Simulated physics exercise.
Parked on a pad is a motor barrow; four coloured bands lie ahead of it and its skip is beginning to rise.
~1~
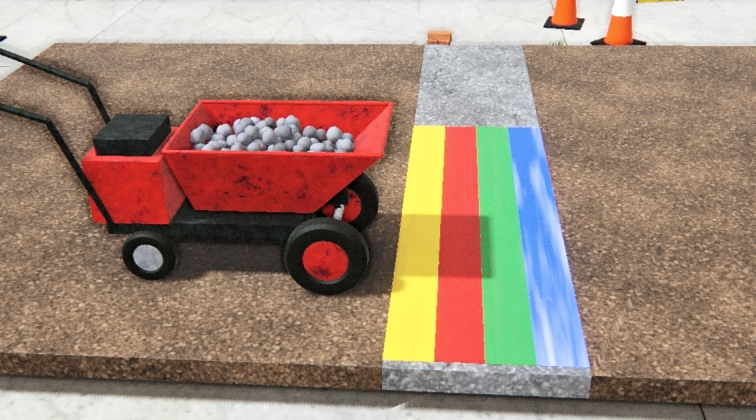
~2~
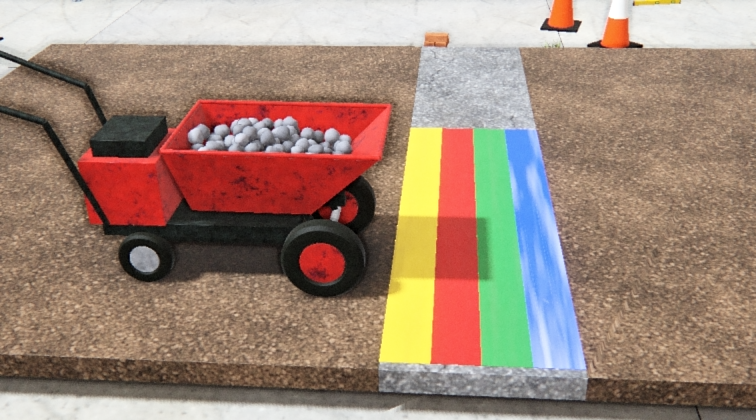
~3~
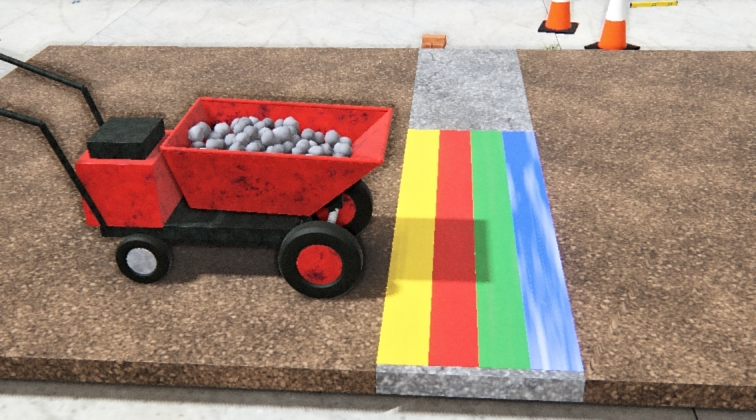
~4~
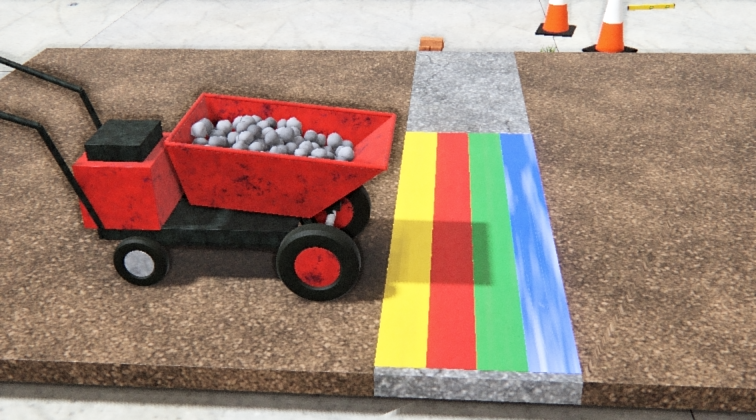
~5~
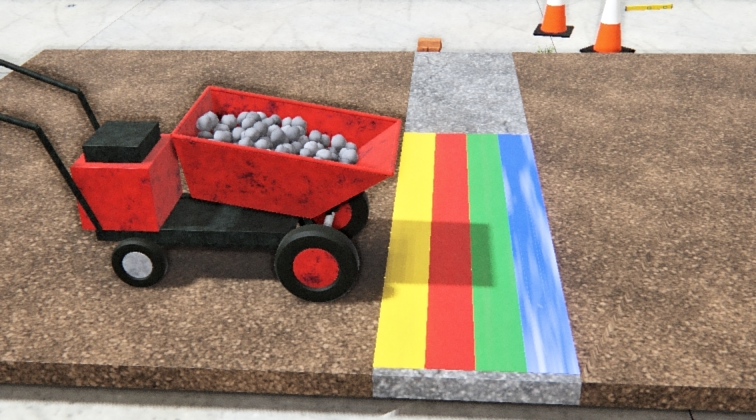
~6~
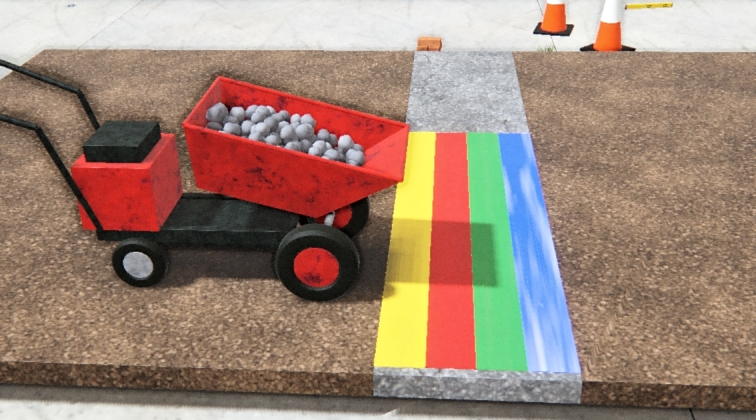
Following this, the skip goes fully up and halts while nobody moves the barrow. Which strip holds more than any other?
The green strip.
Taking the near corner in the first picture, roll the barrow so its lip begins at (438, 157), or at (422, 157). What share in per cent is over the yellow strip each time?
Position 1 near 0 %, position 2 near 0 %.
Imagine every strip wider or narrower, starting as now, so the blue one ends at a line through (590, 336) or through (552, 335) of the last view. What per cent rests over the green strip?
Roughly 30 percent first, then roughly 30 percent.
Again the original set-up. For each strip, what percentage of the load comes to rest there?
In percent: Yellow strip 0, red strip 10, green strip 35, blue strip 20.
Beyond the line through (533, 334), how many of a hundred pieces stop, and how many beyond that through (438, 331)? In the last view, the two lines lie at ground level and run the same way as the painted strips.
Roughly 20 per cent, then roughly 70 per cent.
Soon after the last picture, skip tipped steeply; all in the skip.
A little later, skip tipped right over; about two thirds in the skip; a small part over the red strip; about a quarter over the green strip; a stray few over the blue strip.
Later still, skip tipped right over; about a quarter in the skip; a small part over the red strip; about a third over the green strip; about a quarter over the blue strip; a small part off the paint.
At rest, skip tipped right over; about a quarter in the skip; none over the yellow strip; a small part over the red strip; about a third over the green strip; about a quarter over the blue strip; a small part off the paint.
